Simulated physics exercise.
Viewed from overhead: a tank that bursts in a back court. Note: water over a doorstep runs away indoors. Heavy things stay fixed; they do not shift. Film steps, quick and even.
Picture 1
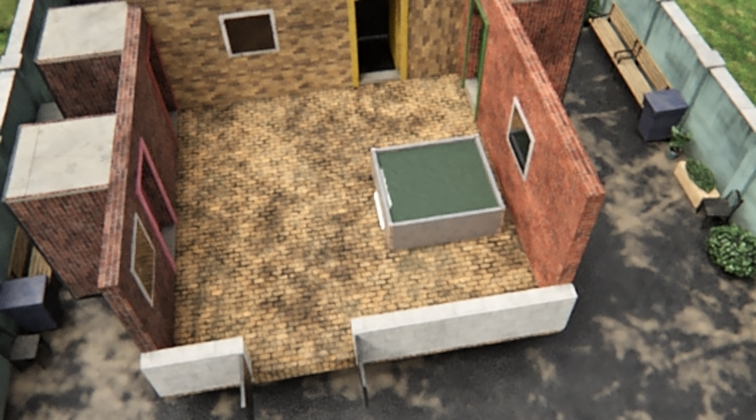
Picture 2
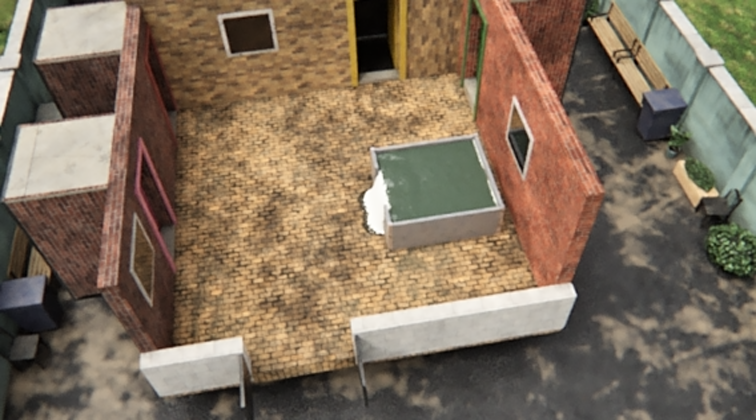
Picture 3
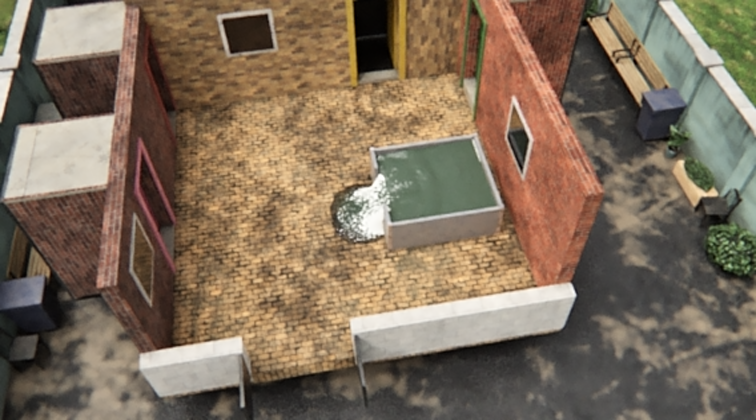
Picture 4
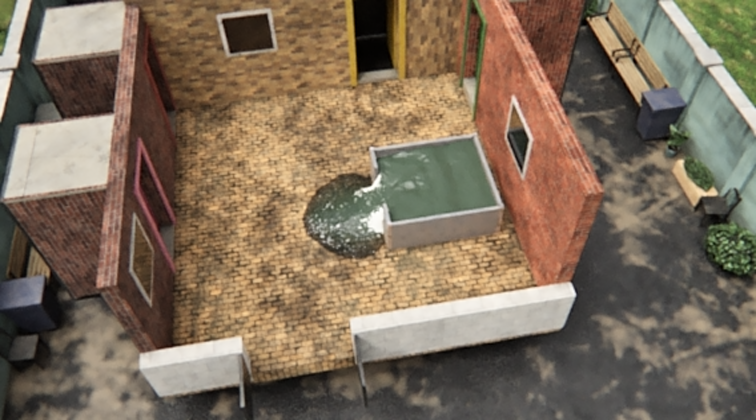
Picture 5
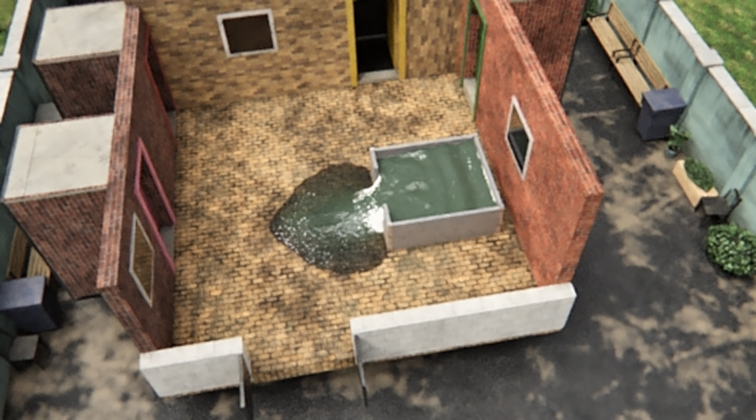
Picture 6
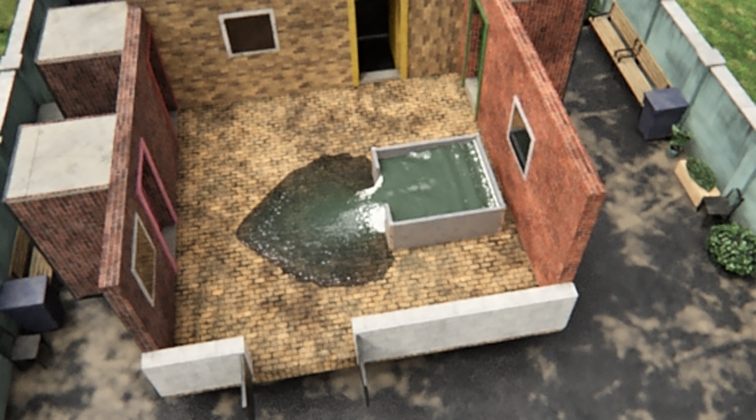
Water bursts from the left side of a grey-walled tank of green water in a brick-paved back court, seen from high overhead by a still camera. Red brick walls stand left and right, a tan wall with a yellow-framed doorway behind, and low pale walls in front. White froth gushes out first, then a dark, glinting sheet spreads leftward across the paving, widening as the tank's surface ripples.
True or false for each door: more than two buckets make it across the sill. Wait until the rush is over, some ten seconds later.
Pink door: True; yellow door: False; red door: True; green door: False.
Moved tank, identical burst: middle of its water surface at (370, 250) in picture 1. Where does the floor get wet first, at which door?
Observation: The pink door.
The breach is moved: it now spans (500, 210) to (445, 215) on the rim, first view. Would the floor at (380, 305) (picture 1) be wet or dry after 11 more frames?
Verdict: Awash.
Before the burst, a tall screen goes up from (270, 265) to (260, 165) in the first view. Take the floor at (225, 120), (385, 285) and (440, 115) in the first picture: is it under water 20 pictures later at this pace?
Taking the points in turn, they are inundated, high and dry and high and dry.
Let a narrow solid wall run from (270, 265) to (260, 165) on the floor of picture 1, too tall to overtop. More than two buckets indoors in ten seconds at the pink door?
Reading for pink: It gets too little.
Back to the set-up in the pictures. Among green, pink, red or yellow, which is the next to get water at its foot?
The pink-painted one.
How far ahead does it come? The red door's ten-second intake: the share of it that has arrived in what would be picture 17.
About 0 per cent.
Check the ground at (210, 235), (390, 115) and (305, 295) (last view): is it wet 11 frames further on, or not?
First swamped, then spared, then swamped.
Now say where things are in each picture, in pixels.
The water tank at (436, 181) is whole and still, in the first frame.
The front is at (367, 193), out from the gap at (383, 202), in the second frame.
The front is at (339, 229), out from the gap at (383, 203), in the third frame.
Water pours out at (382, 203) and has run to (307, 220), in the fourth frame.
Water pours out at (383, 203) and has run to (278, 233), in the fifth frame.
The front is at (246, 238), out from the gap at (384, 203), in the sixth frame.
A moment on, water covers 35 % of the floor; the pink door under two buckets in, the yellow door not reached, the red door not reached, the green door not reached.
Next, water covers 50 % of the floor; the pink door over two buckets in, the yellow door not reached, the red door wet at the sill, nothing in, the green door not reached.
Then, water covers 50 % of the floor; the pink door far over two buckets in, the yellow door not reached, the red door under two buckets in, the green door not reached.
Later, water covers 65 % of the floor; the pink door far over two buckets in, the yellow door wet at the sill, nothing in, the red door over two buckets in, the green door not reached.
In the end, water covers 95 % of the floor; the pink door far over two buckets in, the yellow door wet at the sill, nothing in, the red door over two buckets in, the green door wet at the sill, nothing in.
